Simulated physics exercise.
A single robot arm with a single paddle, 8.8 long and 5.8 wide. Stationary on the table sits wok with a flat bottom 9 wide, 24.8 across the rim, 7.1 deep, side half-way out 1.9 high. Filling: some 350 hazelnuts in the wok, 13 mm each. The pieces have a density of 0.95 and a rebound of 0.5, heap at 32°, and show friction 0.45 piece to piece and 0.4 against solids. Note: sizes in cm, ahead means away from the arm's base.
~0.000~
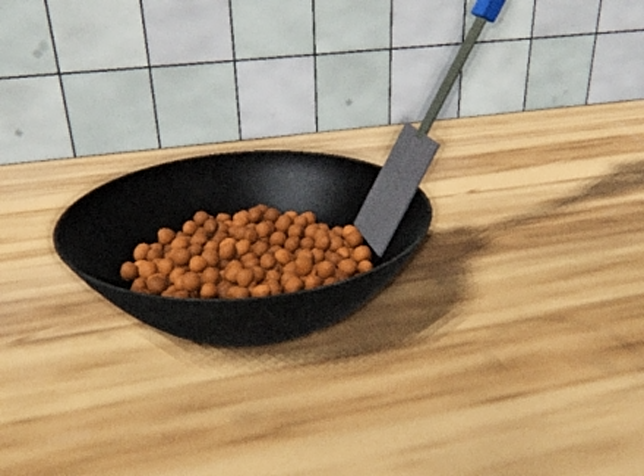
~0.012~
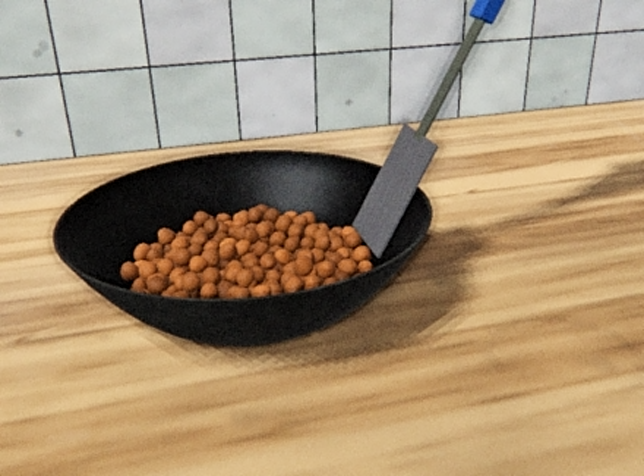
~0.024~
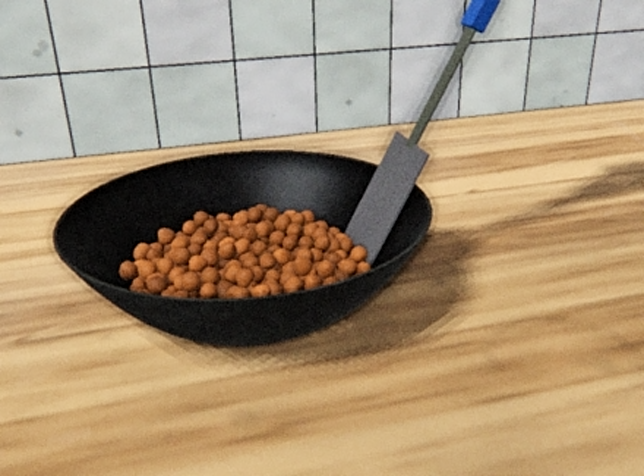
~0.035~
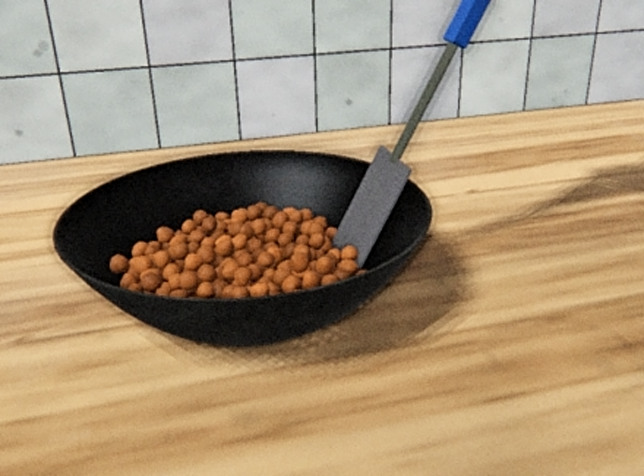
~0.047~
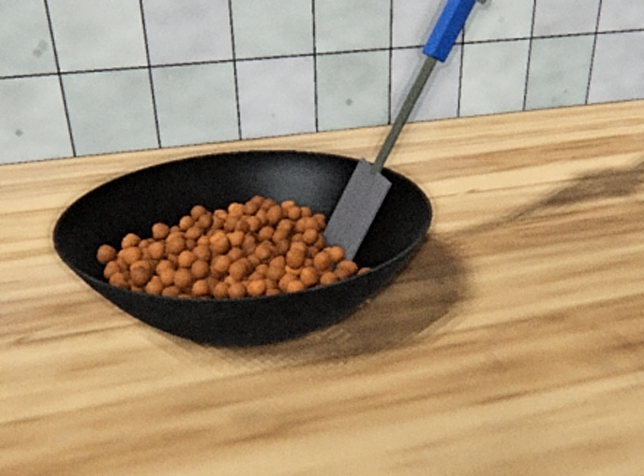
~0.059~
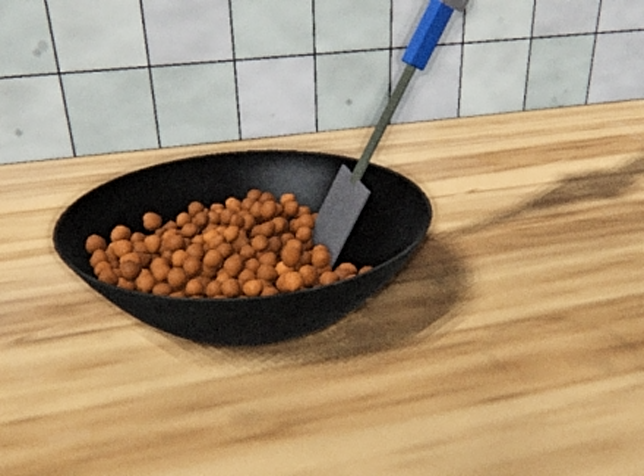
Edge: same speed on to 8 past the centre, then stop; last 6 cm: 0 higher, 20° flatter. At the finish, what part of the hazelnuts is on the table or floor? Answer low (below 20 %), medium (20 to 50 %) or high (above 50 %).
Medium.
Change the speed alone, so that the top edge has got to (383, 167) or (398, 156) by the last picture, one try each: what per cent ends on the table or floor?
Roughly 10 and 5 percent.
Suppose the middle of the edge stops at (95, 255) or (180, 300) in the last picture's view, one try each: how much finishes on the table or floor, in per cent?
Respectively about 40 and 5 percent end on the table or floor.
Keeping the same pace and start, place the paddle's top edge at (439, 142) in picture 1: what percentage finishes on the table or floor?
About 25 per cent.
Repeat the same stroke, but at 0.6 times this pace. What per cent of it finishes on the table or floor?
About 15 per cent.
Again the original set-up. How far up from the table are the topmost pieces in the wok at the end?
Roughly 7.0 centimetres.
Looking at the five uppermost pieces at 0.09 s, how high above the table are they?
They are near 7 cm up.
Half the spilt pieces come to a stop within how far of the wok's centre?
Close to 26 cm from the centre.
By 0.09 s, sloping 62°, highest piece 8 above the table; 349 in the wok.
By 0.12 s, sloping 56°, highest piece 9 above the table; 349 in the wok.
By 0.33 s, sloping 42°, highest piece 13 above the table; 248 in the wok, 21 on the table or floor, 80 on the blade or in flight.
By 1.38 s, sloping 42°, highest piece 7 above the table; 246 in the wok, 103 on the table or floor.
Final count, 246 in the wok, 103 on the table or floor. That is 30 % on the table or floor.
